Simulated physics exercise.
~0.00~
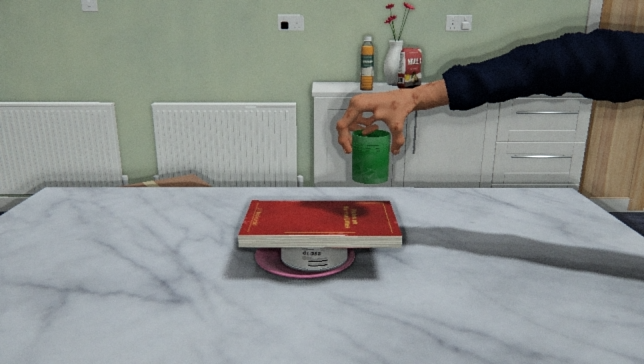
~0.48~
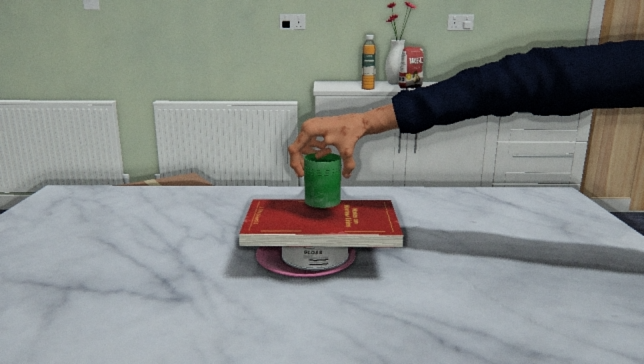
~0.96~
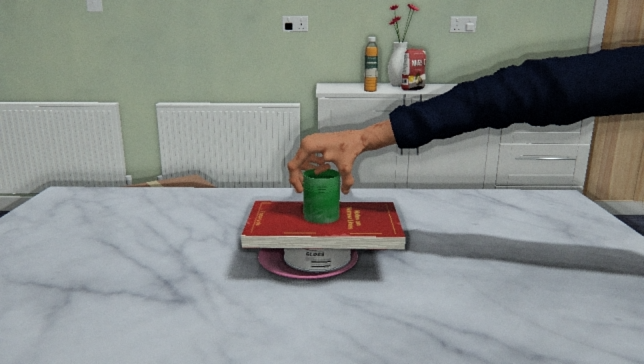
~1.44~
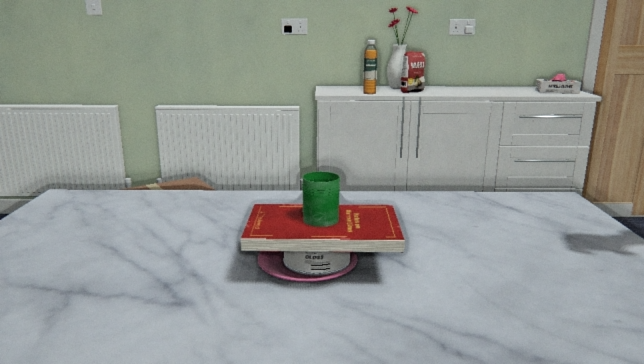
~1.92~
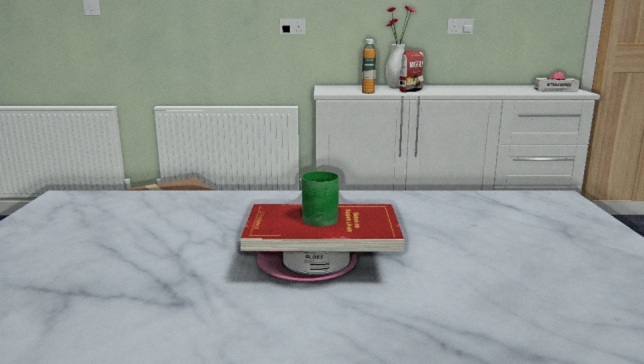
In a room with pale green walls and white cupboards, a red book rests on a small white tub, which sits on a pink plate on a marble-topped table. A hand in a dark sleeve reaches in from the right, holding a green cup upright above the book. It moves the cup left and down, then lowers it onto the book's cover. The fingers let go and the arm draws back out of view to the right. The cup stays upright where it was set, and the whole pile holds.
